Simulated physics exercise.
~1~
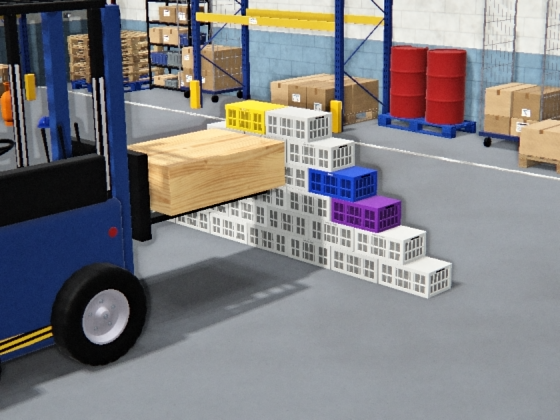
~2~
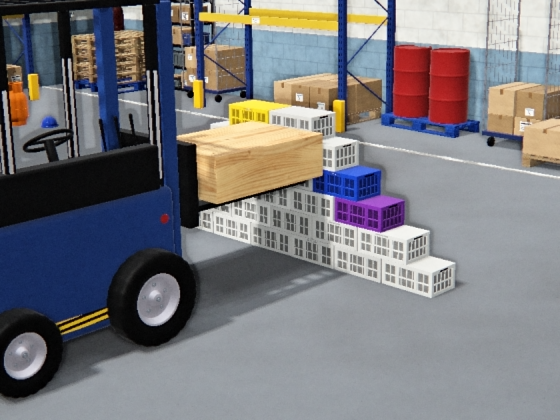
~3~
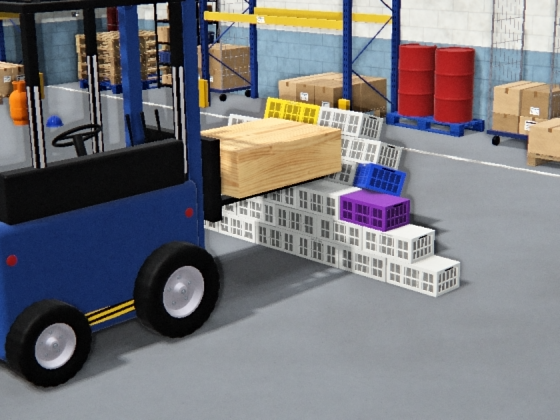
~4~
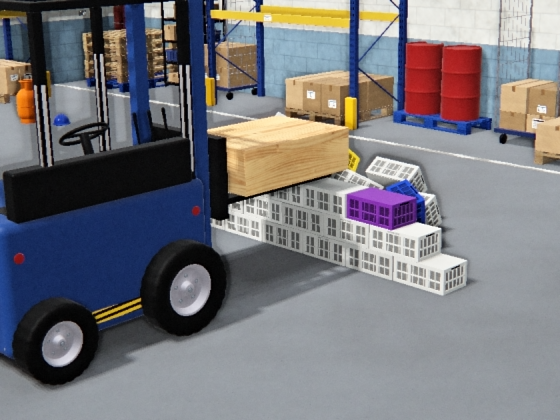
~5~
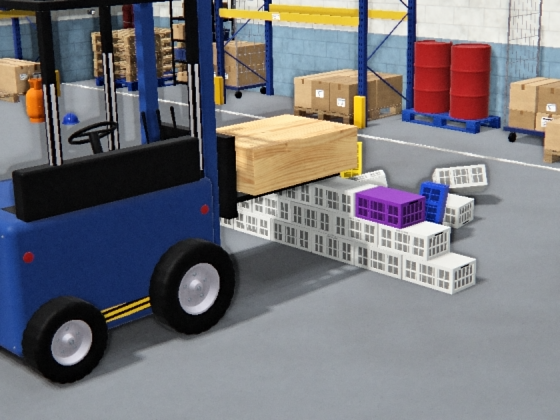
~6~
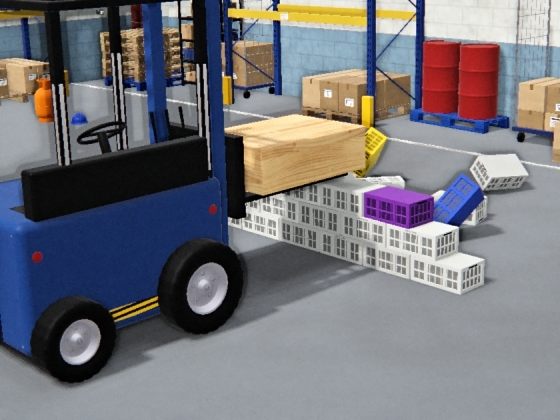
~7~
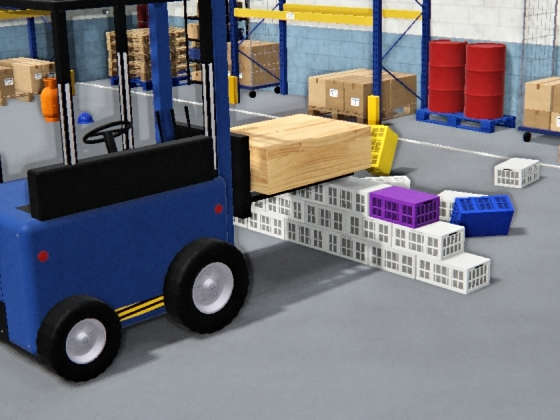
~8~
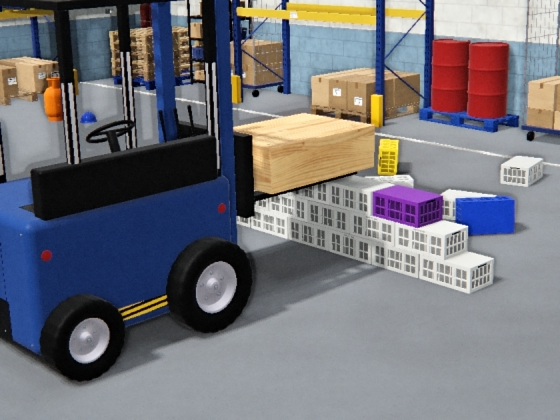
Blue forklift pushing a raised wooden crate into a stepped crate wall, toppling yellow, blue and white crates while the purple stays put.
